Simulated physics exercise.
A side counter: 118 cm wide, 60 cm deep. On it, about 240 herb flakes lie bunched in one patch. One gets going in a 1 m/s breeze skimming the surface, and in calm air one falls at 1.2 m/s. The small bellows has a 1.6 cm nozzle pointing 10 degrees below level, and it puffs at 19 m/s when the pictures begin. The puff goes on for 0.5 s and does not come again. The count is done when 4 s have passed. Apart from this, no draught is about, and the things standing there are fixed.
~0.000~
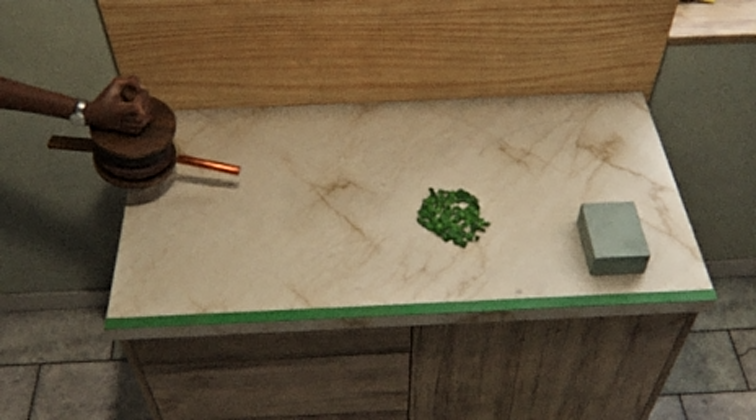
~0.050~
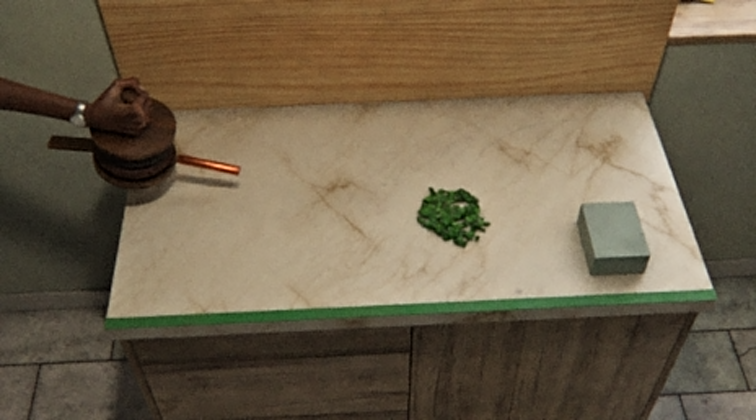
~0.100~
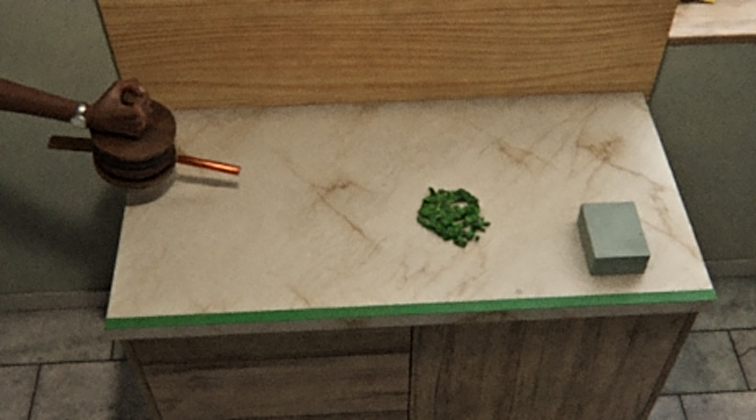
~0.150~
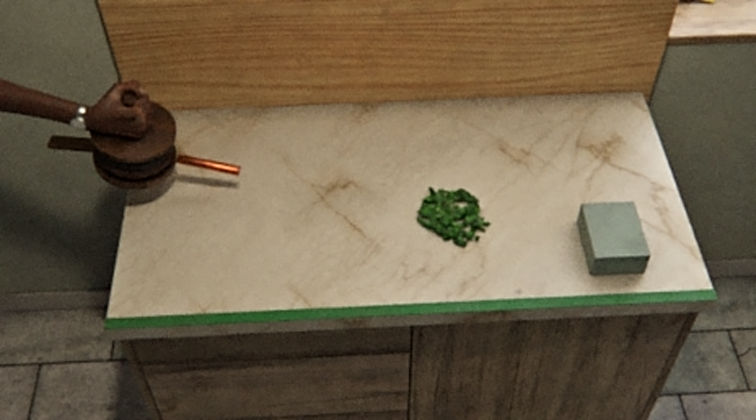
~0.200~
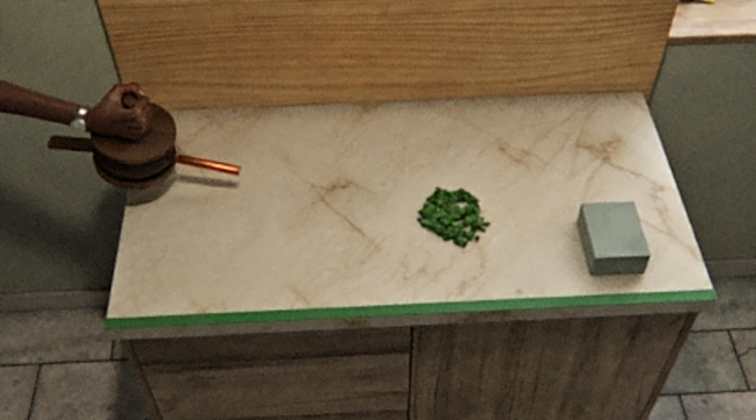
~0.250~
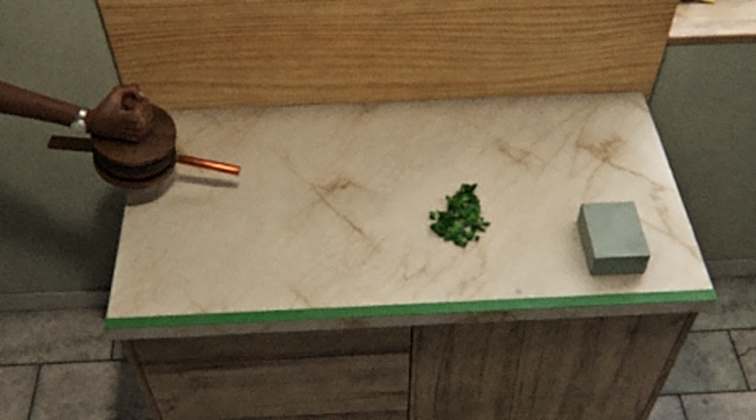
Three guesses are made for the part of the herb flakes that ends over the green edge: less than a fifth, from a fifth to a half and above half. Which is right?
For the herb flakes, the share over the green edge is a fifth up to half.
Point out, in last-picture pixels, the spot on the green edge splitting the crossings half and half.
Median crossing point, approx. (553, 308).
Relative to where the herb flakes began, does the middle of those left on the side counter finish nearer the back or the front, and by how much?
Forward, some 5 cm.
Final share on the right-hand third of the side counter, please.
About 25 %.
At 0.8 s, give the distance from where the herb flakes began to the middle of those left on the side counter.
About 25 cm.
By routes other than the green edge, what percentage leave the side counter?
The share is about 40 %.
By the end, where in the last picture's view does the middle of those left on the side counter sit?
At about (575, 230).
After 0.8 s the count stands so, 37 % are over the green edge; the middle of those left on the top is near (575, 230).
After 1.3 s the count stands so, 37 % are over the green edge; the middle of those left on the top is near (575, 230).
After 2.2 s the count stands so, 37 % are over the green edge; the middle of those left on the top is near (575, 230).
After 4.0 s, at the end, 37 % are over the green edge; the middle of those left on the top is near (575, 230).
